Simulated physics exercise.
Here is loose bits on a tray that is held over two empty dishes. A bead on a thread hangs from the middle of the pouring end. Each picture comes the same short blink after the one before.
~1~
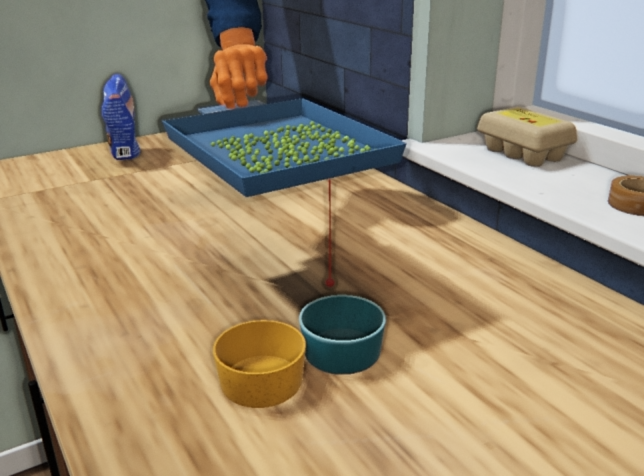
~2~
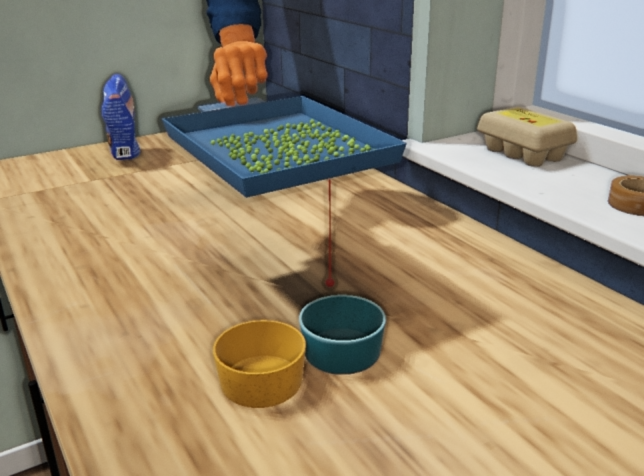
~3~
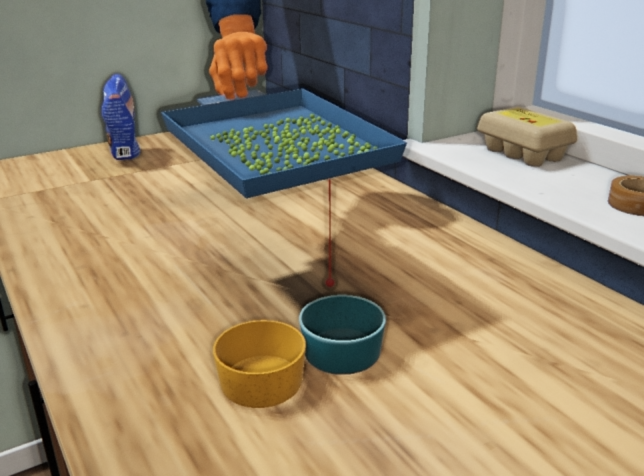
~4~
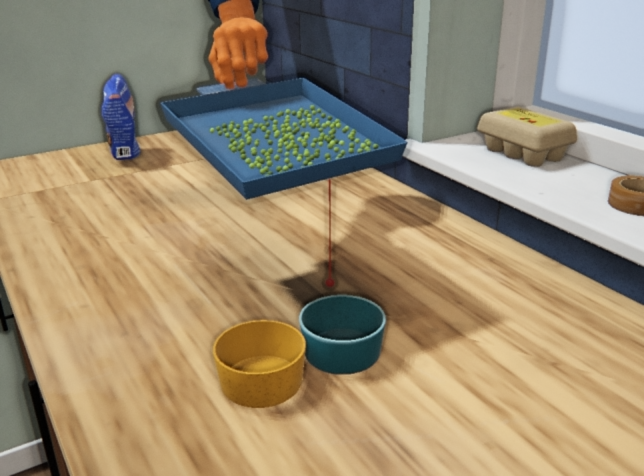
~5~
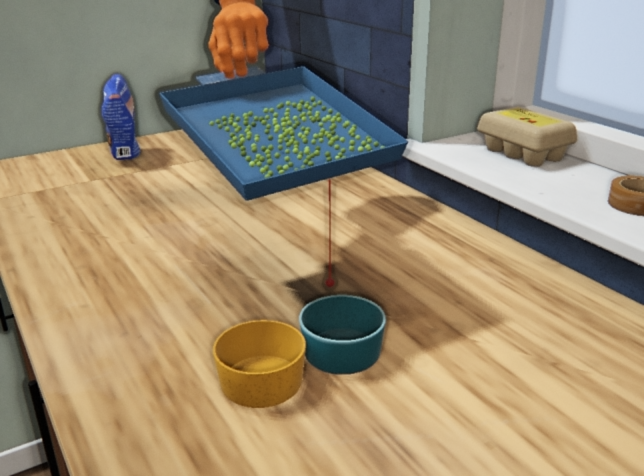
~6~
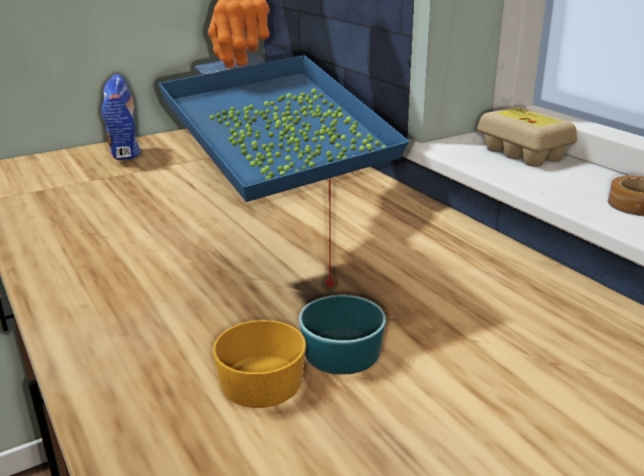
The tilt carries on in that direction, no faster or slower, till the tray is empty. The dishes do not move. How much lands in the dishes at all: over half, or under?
The two hold more than half of the load.
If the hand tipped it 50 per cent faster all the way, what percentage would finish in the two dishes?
Near 90 %.
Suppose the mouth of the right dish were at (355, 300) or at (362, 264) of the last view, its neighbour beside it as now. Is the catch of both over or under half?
At the first place most of it, at the second less than half.
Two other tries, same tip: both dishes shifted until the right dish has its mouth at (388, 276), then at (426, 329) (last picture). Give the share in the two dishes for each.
First some 0, then 10 per cent.
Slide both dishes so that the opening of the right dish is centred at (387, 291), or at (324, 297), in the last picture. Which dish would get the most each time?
At the first place the left dish, at the second the dish on the left.
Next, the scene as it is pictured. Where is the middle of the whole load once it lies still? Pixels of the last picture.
Close to (295, 370).
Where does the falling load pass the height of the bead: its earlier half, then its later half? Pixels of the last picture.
Early half (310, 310), late half (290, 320).
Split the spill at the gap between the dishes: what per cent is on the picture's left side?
About 20 per cent.
Shortly afterwards, tray tipped steeply; the whole lot on the tray.
Next, tray tipped right over; all but a few on the tray; only a few in the left dish; a little in the air.
Some moments later, tray tipped past a quarter turn; near half in the left dish; near a third in the right dish; a little outside both.
In the end, tray tipped past a quarter turn; near half in the left dish; near a third in the right dish; a little outside both.
